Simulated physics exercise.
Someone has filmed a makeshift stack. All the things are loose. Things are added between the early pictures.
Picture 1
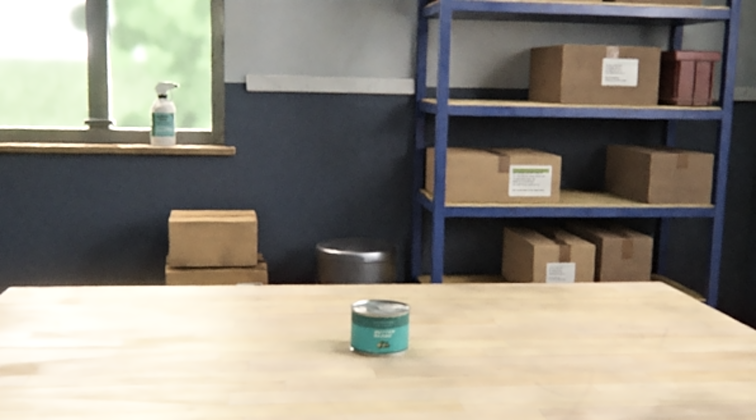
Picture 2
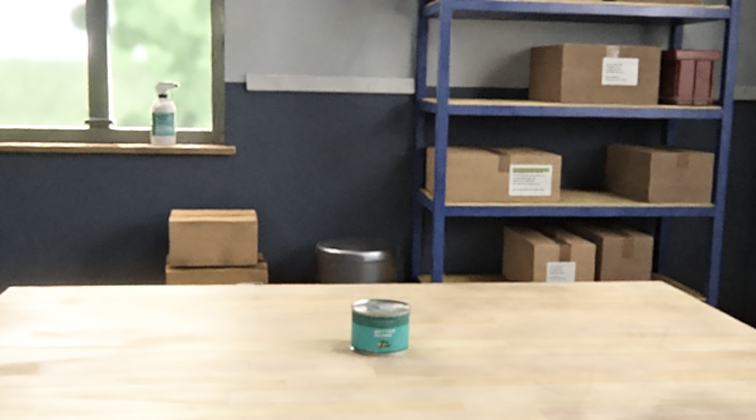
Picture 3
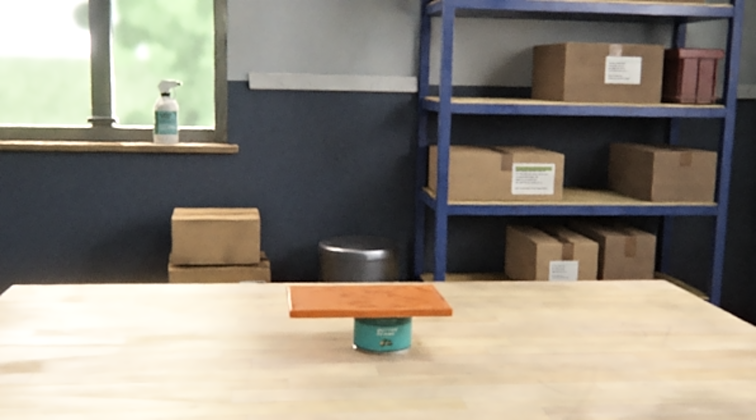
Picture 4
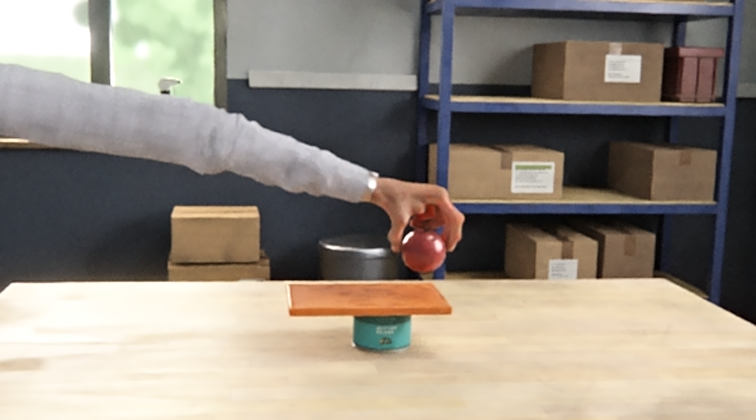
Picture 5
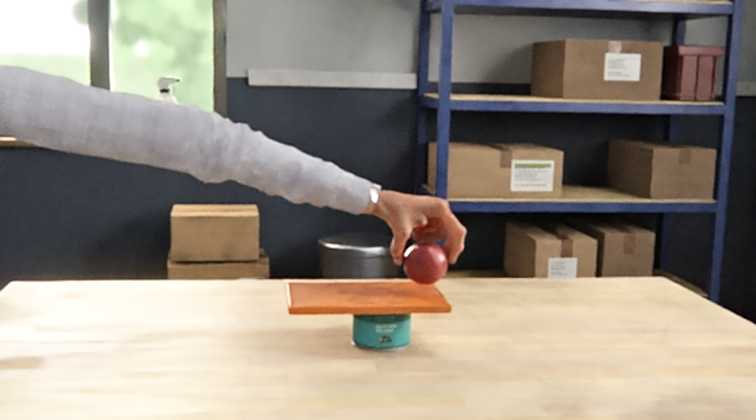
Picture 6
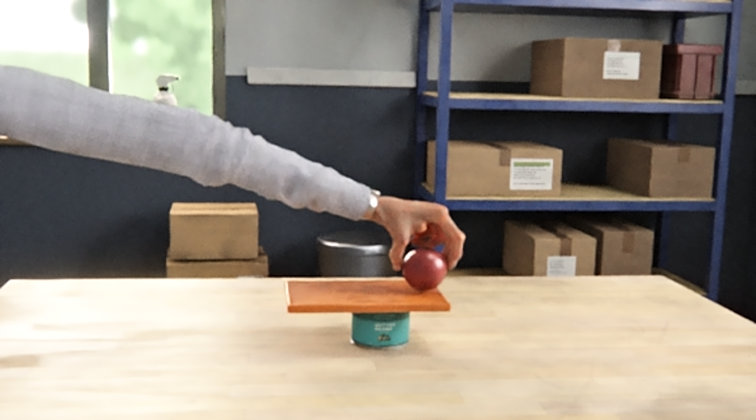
A hand and light-sleeved arm come in from the left over a pale wooden table, seen from the front in a storeroom with a window, cardboard boxes and blue shelving. A teal can stands alone near the middle, then an orange lid lies across it. The hand lowers a red apple onto the lid's right side and keeps hold, while the camera shifts very slightly.
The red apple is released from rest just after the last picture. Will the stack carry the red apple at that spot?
As it turns out, it stays up.
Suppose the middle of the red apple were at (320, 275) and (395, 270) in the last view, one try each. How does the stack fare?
In the first case it loses its balance; in the second case it keeps its balance.
Then, 0.20 s past the last view, nothing moves.
Then, 0.40 s past the last view, red apple resting near (424, 270).
Finally, all 3 still in place. Final places as the last picture's camera would see them, red apple near (425, 270). The stack keeps its balance.
